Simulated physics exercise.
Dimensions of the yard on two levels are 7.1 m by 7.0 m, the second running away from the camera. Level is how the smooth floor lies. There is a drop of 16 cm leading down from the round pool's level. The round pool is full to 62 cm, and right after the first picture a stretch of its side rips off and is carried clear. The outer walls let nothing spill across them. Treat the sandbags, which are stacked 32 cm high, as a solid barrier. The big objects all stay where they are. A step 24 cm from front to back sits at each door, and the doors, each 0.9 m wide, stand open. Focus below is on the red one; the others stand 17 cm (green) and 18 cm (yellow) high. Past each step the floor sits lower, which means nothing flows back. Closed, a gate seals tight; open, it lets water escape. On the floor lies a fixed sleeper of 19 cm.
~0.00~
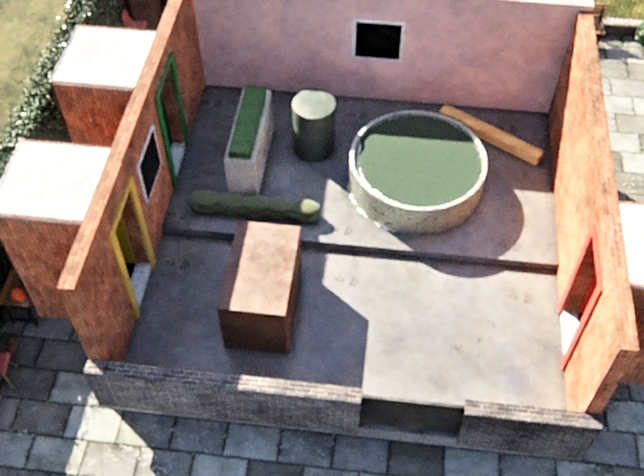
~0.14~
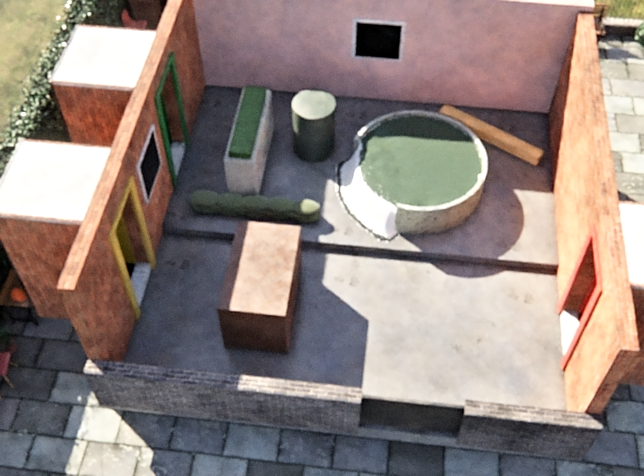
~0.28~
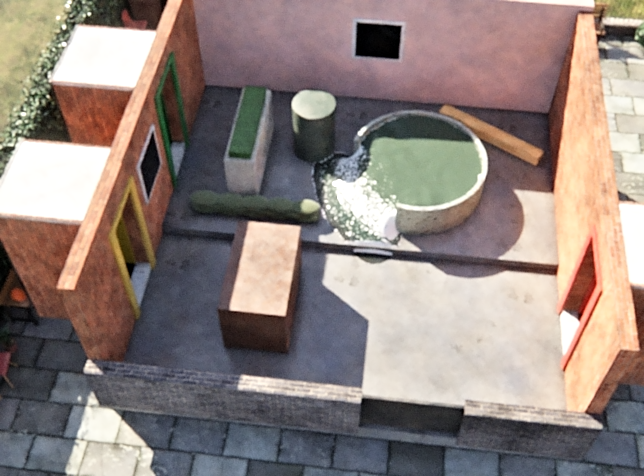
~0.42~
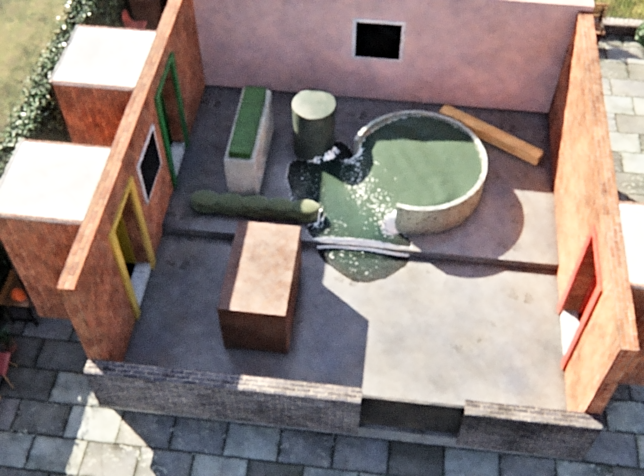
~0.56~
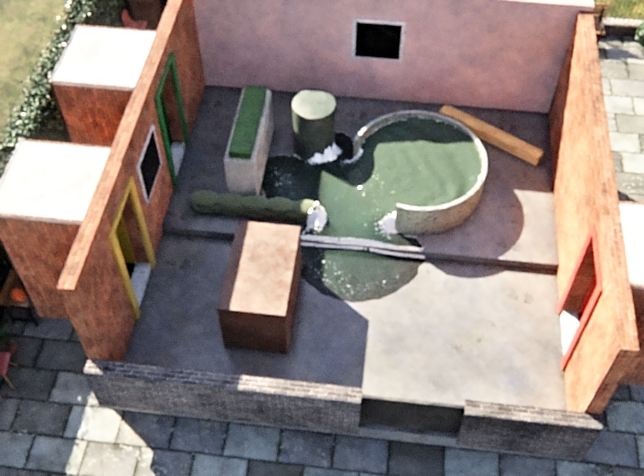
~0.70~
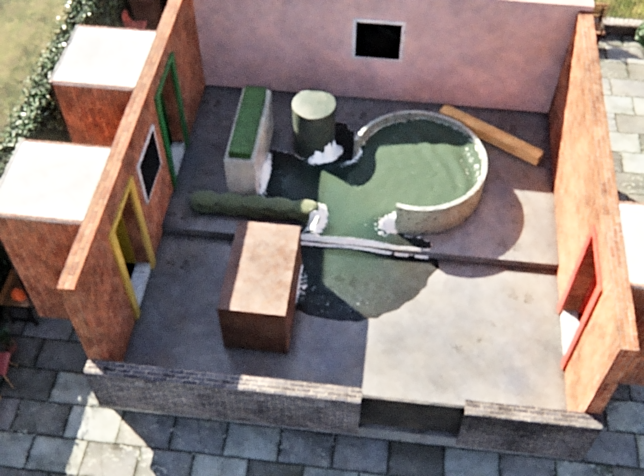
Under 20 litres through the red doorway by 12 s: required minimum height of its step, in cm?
Roughly 6 cm.
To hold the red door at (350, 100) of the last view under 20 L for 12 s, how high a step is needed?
Roughly 6.5 cm, give or take.
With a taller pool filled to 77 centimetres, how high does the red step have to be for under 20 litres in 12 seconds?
I'd say close to 8.5 cm.
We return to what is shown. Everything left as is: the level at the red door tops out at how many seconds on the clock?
That happens close to 10.5 s on the clock.
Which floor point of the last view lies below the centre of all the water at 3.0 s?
(327, 218).
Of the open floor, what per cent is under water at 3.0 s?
Some 50 per cent is wet.
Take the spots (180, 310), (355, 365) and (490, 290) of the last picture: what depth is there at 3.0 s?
Roughly 2, 5 and 0 centimetres.
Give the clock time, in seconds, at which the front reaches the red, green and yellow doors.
Red: 4.0 s; green: 1.4 s; yellow: 2.2 s.
After 1.4 s water covers 25 % of the floor, deepest (46 cm) near (268, 201); it has not reached the red door.
After 3.0 s water covers 50 % of the floor, deepest (27 cm) near (308, 407); it has not reached the red door.
After 12.0 s water covers 90 % of the floor, deepest (12 cm) near (228, 398); 8 cm at the red door, 0 litres in over its 18 cm step.
At the red door as built, the water arrived by 4.2 s and peaked near 10 cm at 10.4 s.
Run again over the same 12 s with other heights there, 31 litres in over 5 cm, 13 litres over 6.5 cm. The limit of 20 litres is kept from about 6 cm up.
